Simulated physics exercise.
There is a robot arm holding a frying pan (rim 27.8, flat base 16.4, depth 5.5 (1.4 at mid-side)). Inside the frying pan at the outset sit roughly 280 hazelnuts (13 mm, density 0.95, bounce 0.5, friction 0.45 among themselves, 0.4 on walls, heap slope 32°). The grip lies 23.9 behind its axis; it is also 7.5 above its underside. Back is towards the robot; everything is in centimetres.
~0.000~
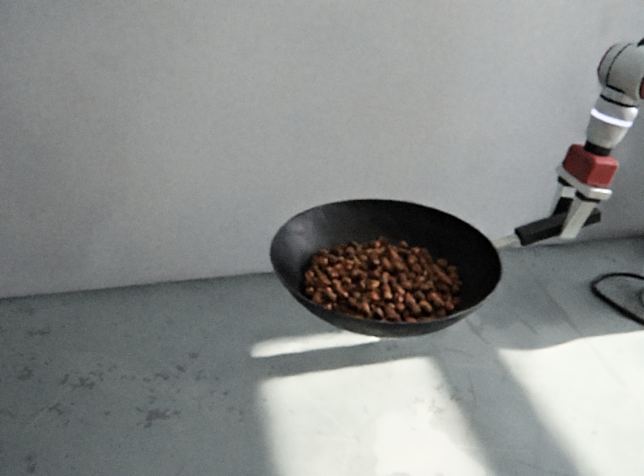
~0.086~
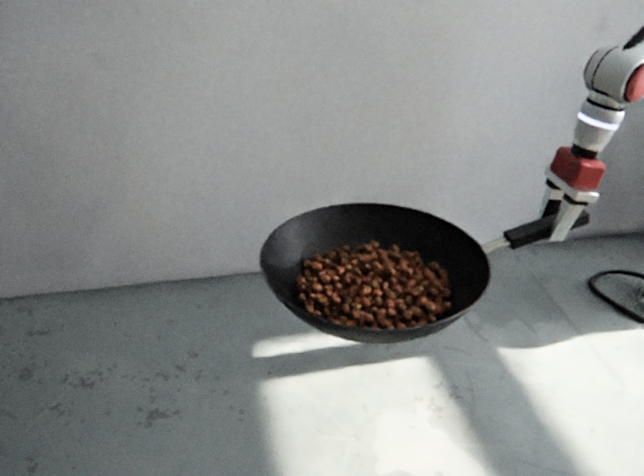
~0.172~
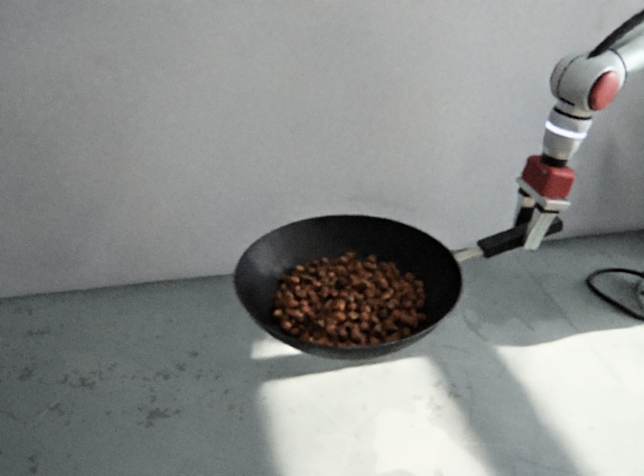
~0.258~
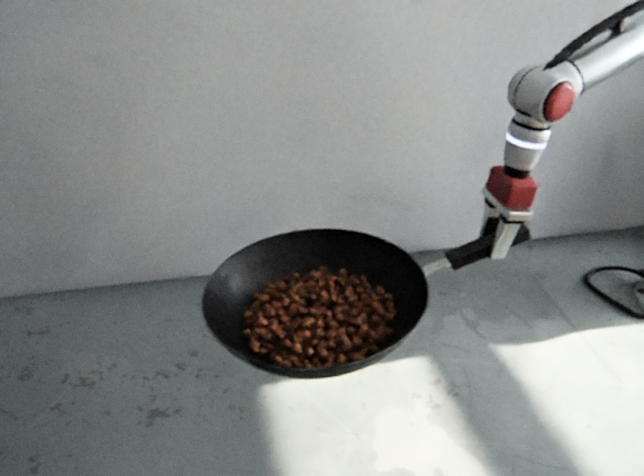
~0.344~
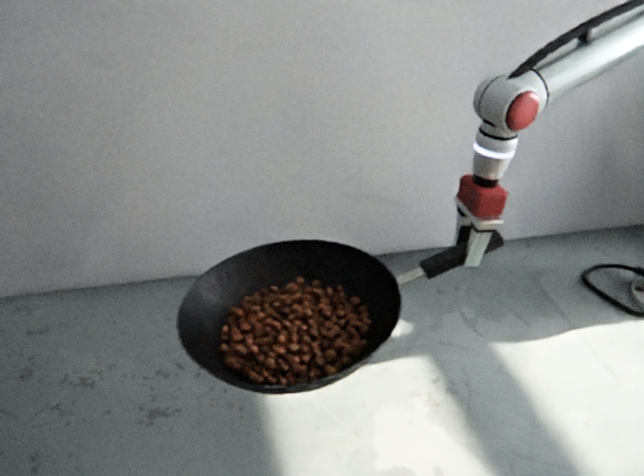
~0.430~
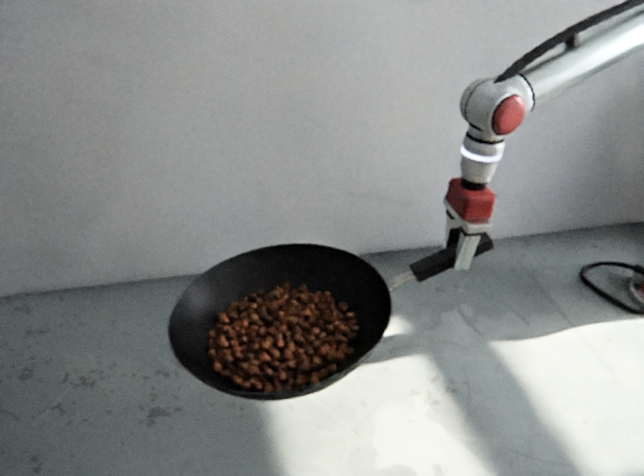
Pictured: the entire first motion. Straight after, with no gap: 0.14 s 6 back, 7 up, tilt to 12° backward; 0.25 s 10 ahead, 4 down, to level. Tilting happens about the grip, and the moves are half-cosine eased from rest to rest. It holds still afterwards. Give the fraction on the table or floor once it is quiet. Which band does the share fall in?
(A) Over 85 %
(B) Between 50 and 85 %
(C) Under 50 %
A, over 85 %.
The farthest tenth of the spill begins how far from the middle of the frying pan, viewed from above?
Seen from above, roughly 70 cm.
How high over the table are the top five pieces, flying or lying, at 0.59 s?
Height: Approx. 40 cm.
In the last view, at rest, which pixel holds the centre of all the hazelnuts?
Roughly at pixel (466, 391).
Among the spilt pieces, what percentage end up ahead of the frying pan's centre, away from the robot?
10 per cent, roughly.
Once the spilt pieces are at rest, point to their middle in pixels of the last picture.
Near (466, 391).
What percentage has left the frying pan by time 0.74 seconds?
Up to this point it's close to 100 percent.
After 0.59 s, tilted 12° backward, highest piece 41 above the table; 275 in the frying pan.
After 0.74 s, tilted 3° backward, highest piece 49 above the table; 275 in flight or on a rim.
After 1.02 s, level, highest piece 8 above the table; 255 on the table or floor, 20 in flight or on a rim.
After 2.07 s, level, highest piece 1 above the table; 275 on the table or floor.
In the end, 275 on the table or floor. That is 100 % on the table or floor.
